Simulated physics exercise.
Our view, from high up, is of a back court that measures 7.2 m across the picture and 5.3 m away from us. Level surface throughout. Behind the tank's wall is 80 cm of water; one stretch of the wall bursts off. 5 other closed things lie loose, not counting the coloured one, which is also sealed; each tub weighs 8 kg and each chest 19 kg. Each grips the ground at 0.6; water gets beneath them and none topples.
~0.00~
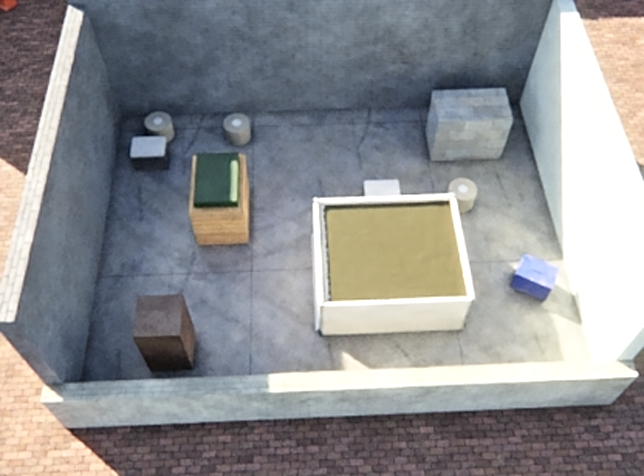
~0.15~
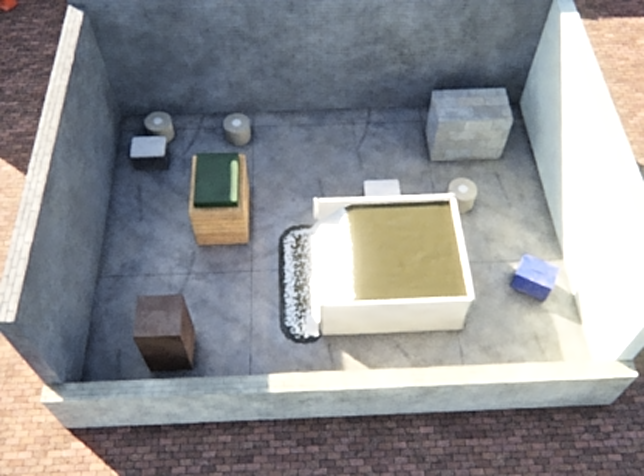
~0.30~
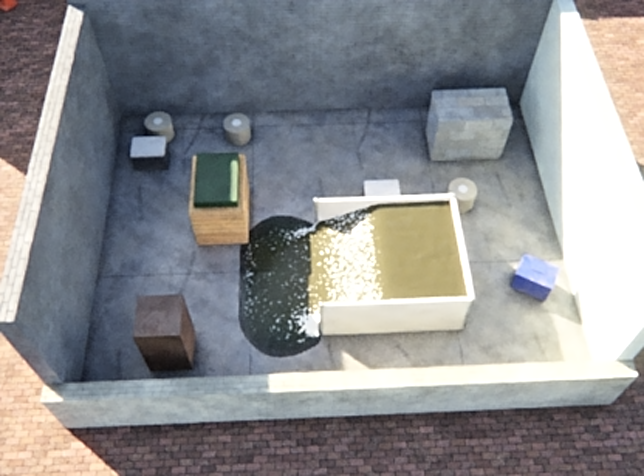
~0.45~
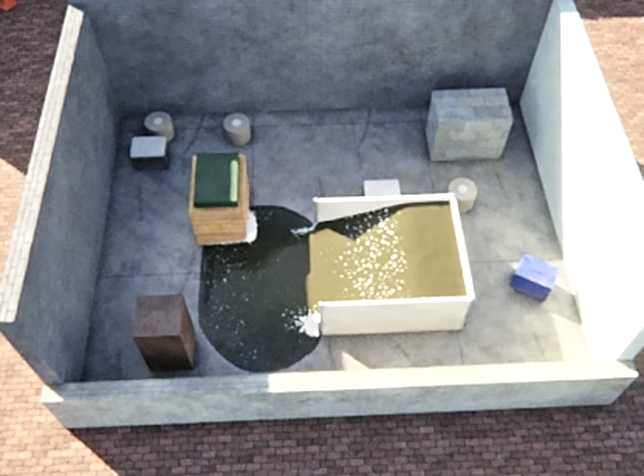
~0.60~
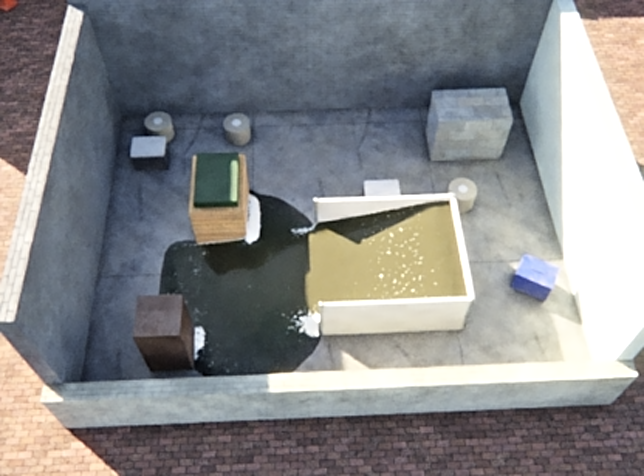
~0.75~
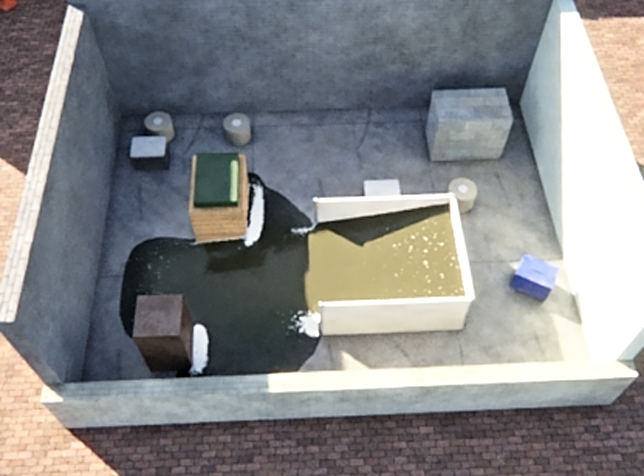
A walled concrete court, seen from high up by a still camera, holds a white-walled tank of murky yellowish water right of centre. A wooden crate with a green top stands left of it, a dark brown box at lower left, a small blue chest at right, and grey blocks and drums toward the back. The tank's left wall gives way, and dark, foam-flecked water spreads leftward around the crate and brown box, which stay put.
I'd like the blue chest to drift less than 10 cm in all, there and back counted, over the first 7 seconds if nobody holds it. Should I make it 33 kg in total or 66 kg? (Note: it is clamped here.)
33 kg will already do.
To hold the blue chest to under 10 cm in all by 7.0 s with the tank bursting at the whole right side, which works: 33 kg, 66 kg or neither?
That way round, neither mass holds.
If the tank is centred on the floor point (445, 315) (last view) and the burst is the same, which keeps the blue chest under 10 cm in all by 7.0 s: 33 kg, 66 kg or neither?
For that case: Lighter one suffices.
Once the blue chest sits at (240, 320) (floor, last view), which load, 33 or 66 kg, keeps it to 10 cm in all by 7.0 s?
Lab note - result: Both options fail.
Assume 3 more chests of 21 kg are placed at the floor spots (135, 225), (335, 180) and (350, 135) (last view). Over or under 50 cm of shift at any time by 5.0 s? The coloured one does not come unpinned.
First one went beyond, second stayed within, third stayed within.
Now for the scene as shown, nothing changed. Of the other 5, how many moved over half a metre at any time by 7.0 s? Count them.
Result: 4.
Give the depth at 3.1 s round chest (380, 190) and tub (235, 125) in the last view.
Some 0 cm at the first, some 6 cm at the second.
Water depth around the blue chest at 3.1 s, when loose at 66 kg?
Close to 0 cm deep.
After 1.4 s the blue chest would be 0 cm from its start with 33 kg and 0 cm from its start with 66 kg; 0 cm of water round it then.
After 3.1 s the blue chest would be 0 cm from its start with 33 kg and 0 cm from its start with 66 kg; 0 cm of water round it then.
After 4.9 s the blue chest would be 0 cm from its start with 33 kg and 0 cm from its start with 66 kg; 1 cm of water round it then.
After 7.0 s the blue chest would be 0 cm from its start with 33 kg and 0 cm from its start with 66 kg; 7 cm of water round it then.
